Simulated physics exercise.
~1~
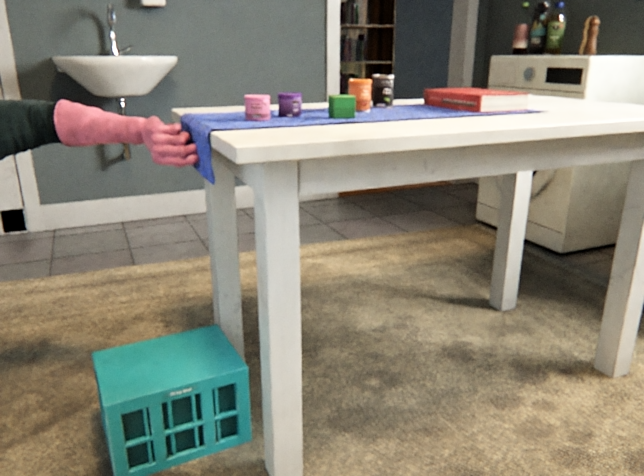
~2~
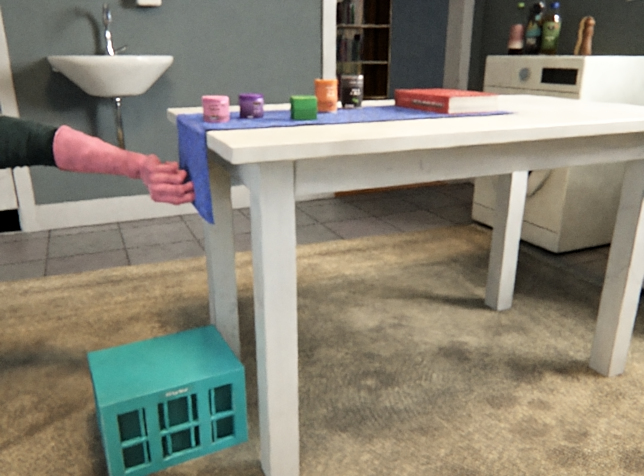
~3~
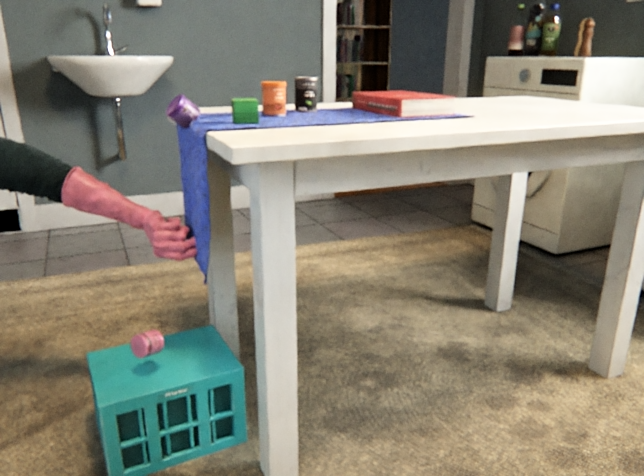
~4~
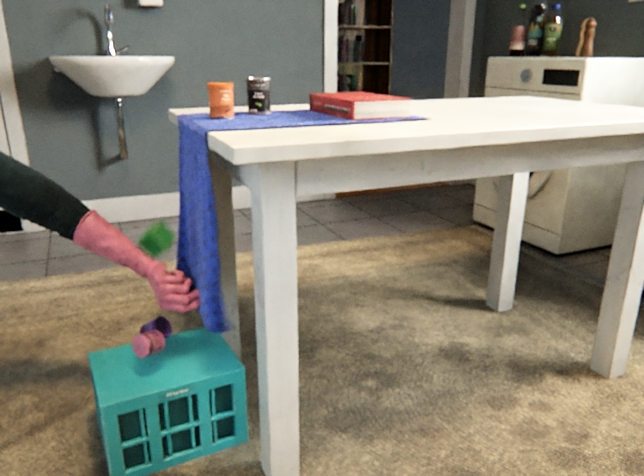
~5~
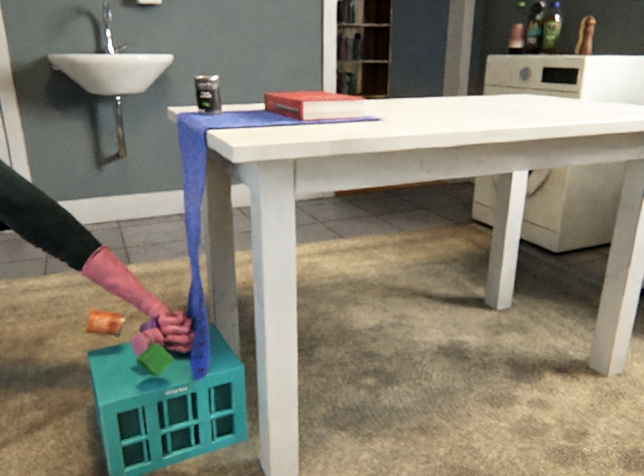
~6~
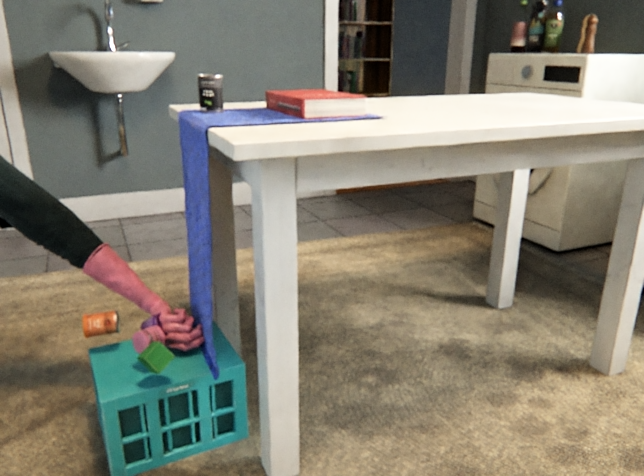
A pink-gloved hand pulls a blue cloth down, and four small items drop toward a crate.
